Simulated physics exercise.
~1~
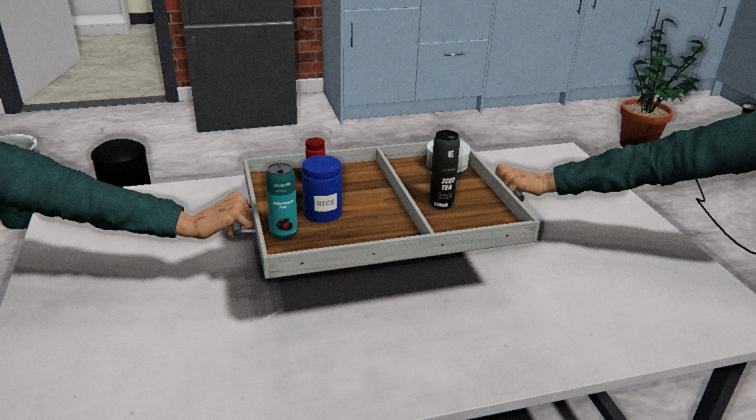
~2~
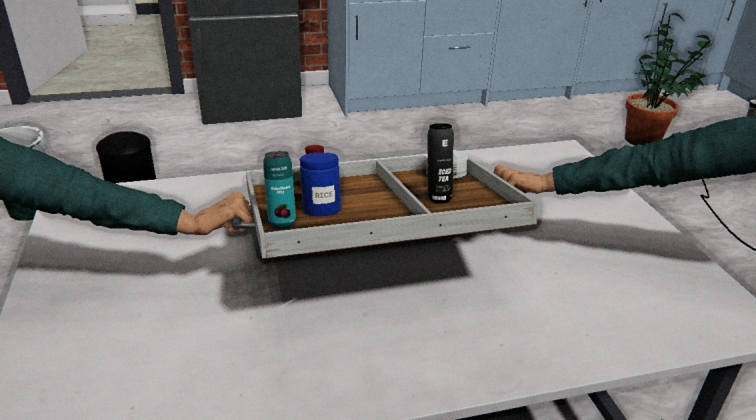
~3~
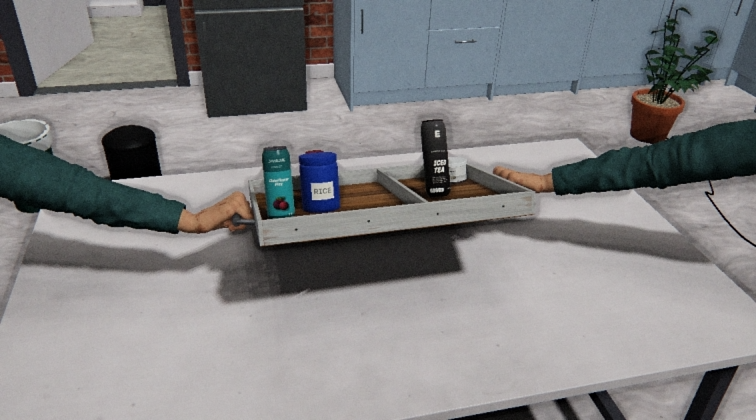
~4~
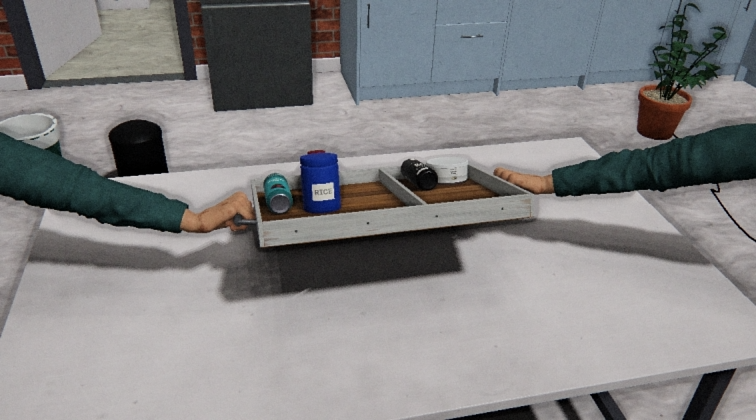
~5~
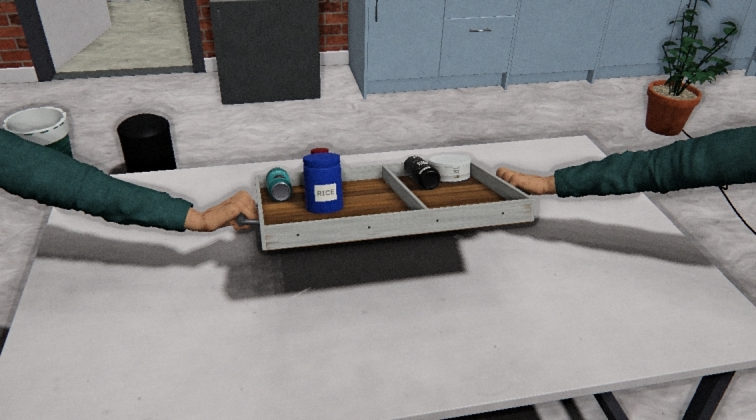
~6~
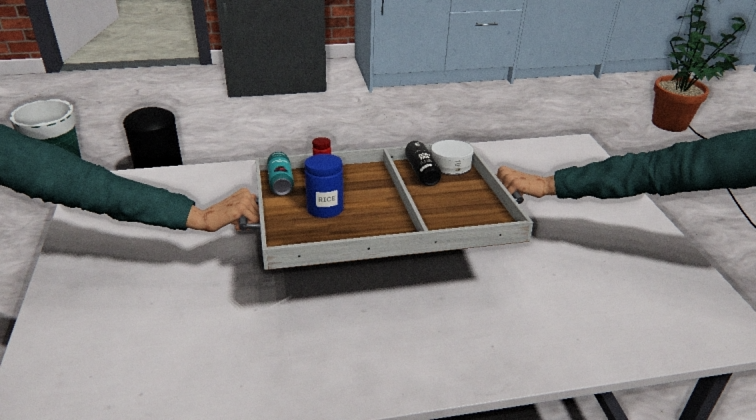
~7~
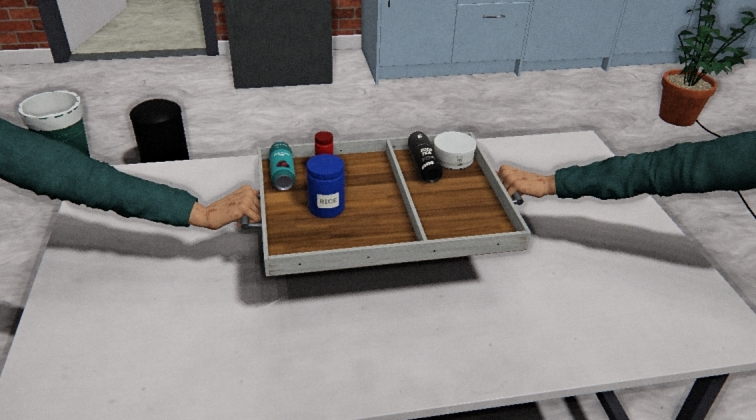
Two cans topple backward as hands tilt a tray away and level it, leaving them lying.
